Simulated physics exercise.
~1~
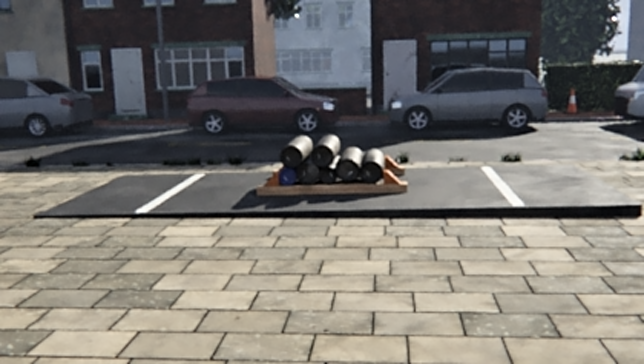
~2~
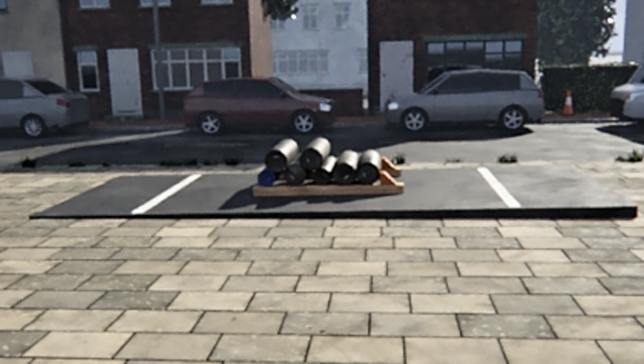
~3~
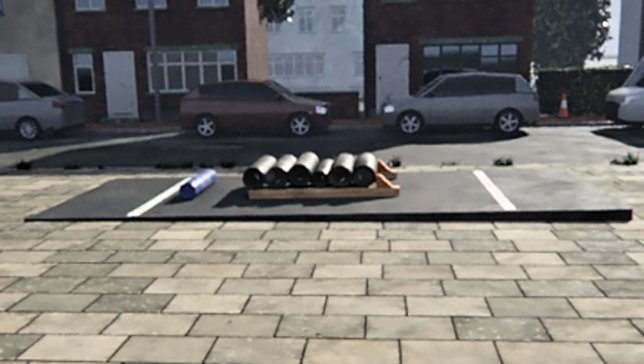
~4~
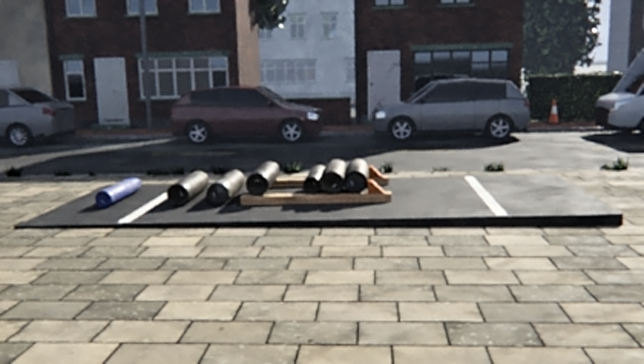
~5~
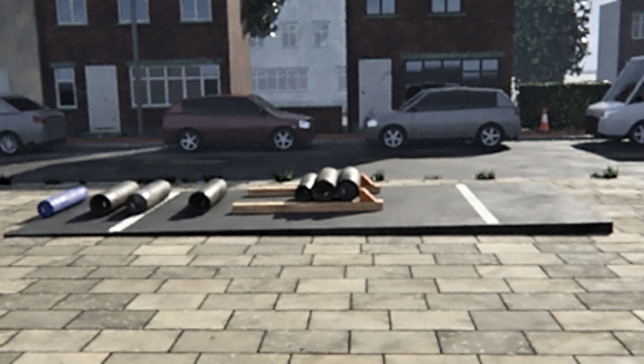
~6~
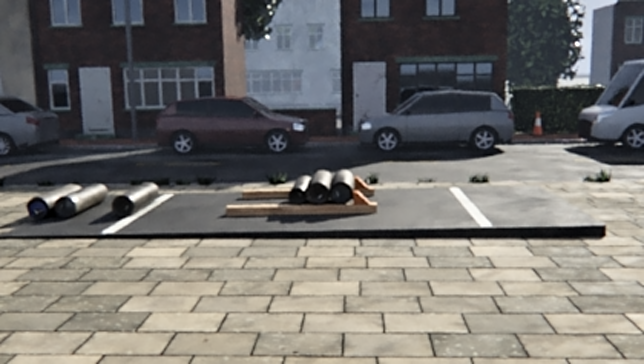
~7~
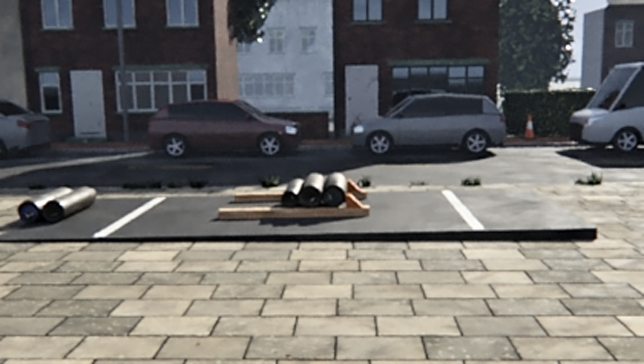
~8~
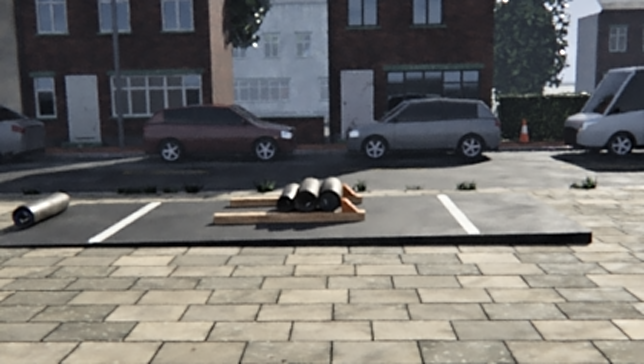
Stacked cylinders spill left off wooden timbers, the blue one leading, leaving three behind.
